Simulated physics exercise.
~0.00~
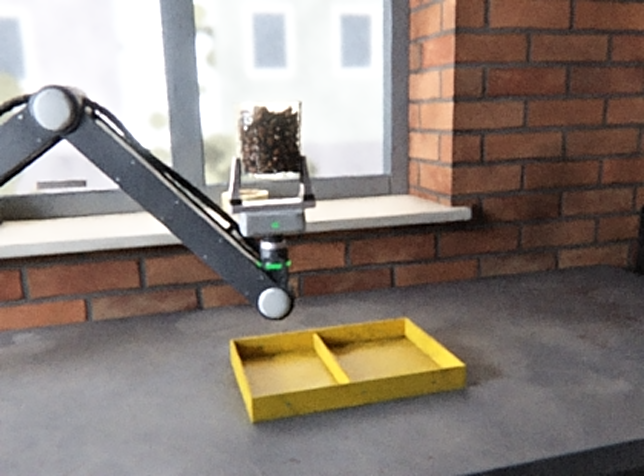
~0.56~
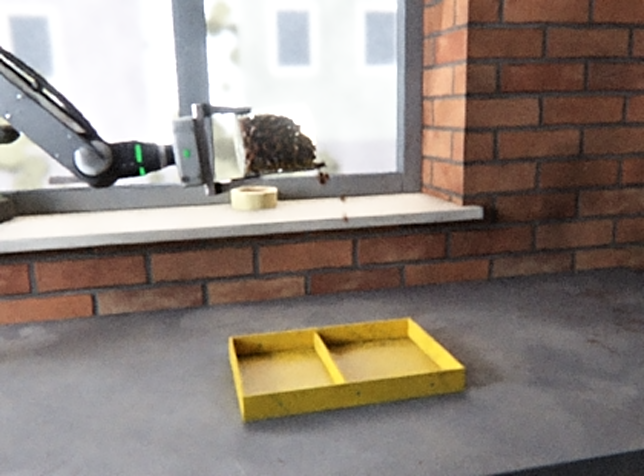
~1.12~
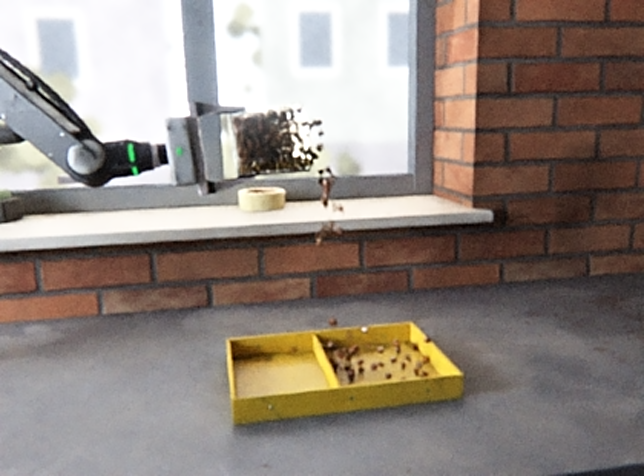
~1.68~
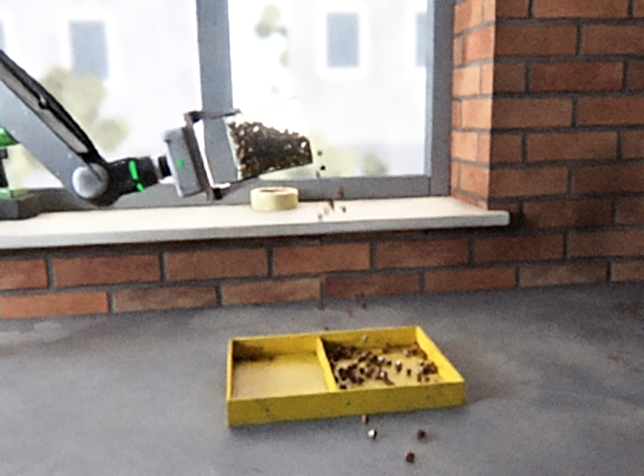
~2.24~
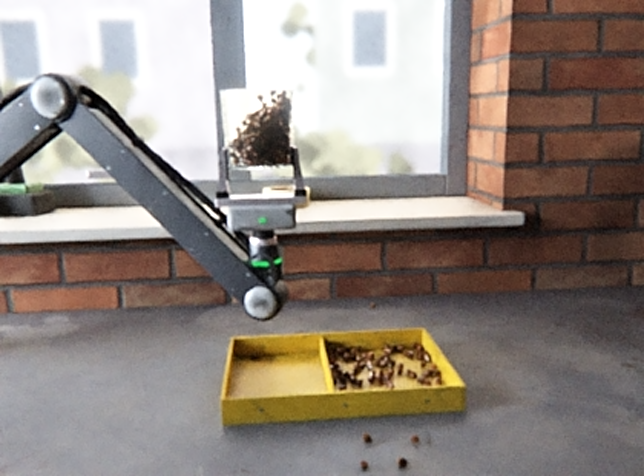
Robot arm tipping a clear cup of brown pellets over a yellow divided tray, filling the right section, spilling a few, then righting the cup.
